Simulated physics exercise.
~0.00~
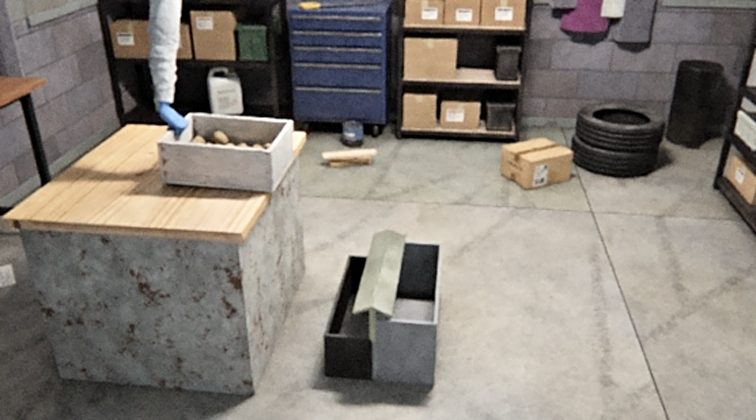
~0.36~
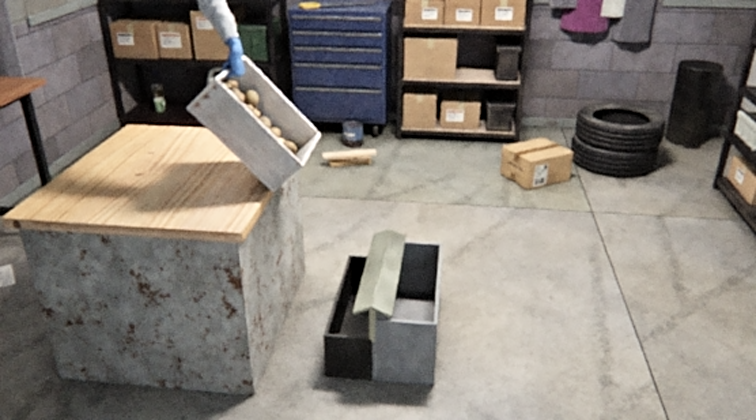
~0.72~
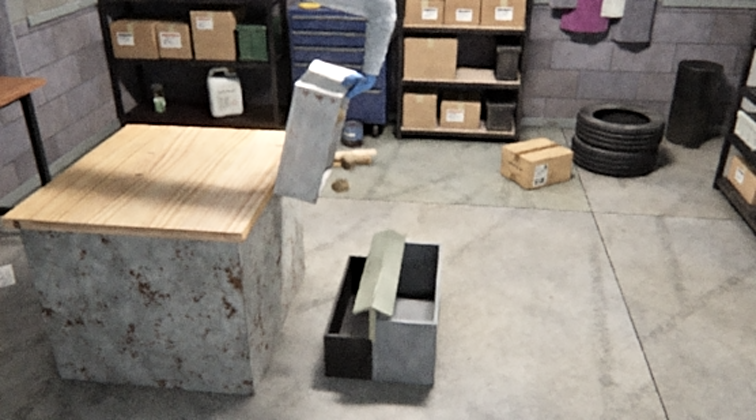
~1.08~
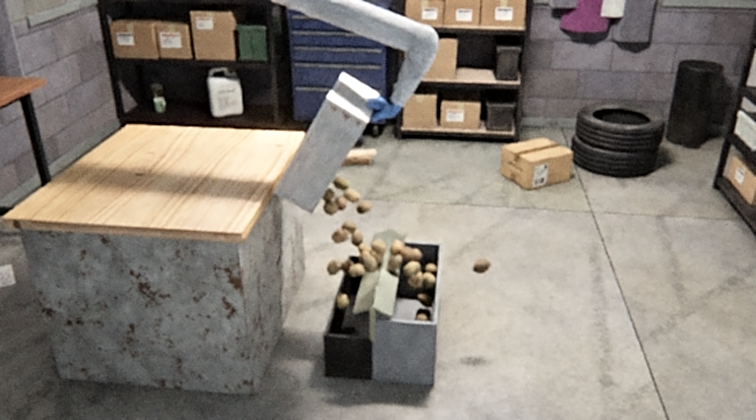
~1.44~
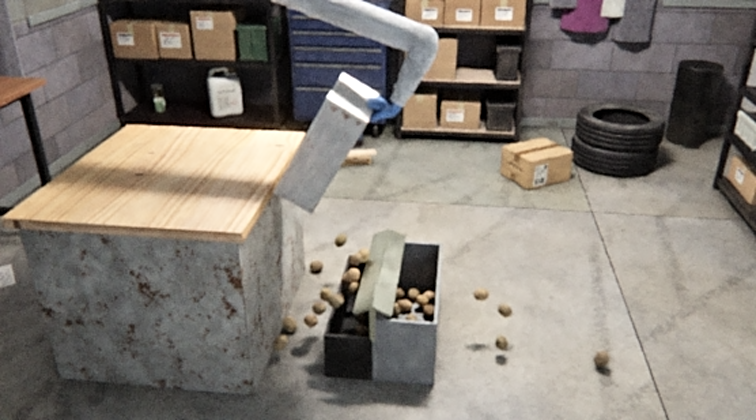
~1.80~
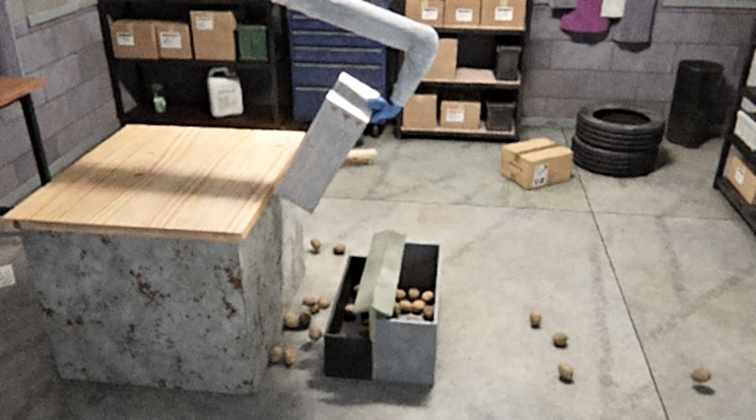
Potatoes tumbling from a tilted white crate onto a roof-shaped splitter, filling black and grey bins and scattering across the floor.
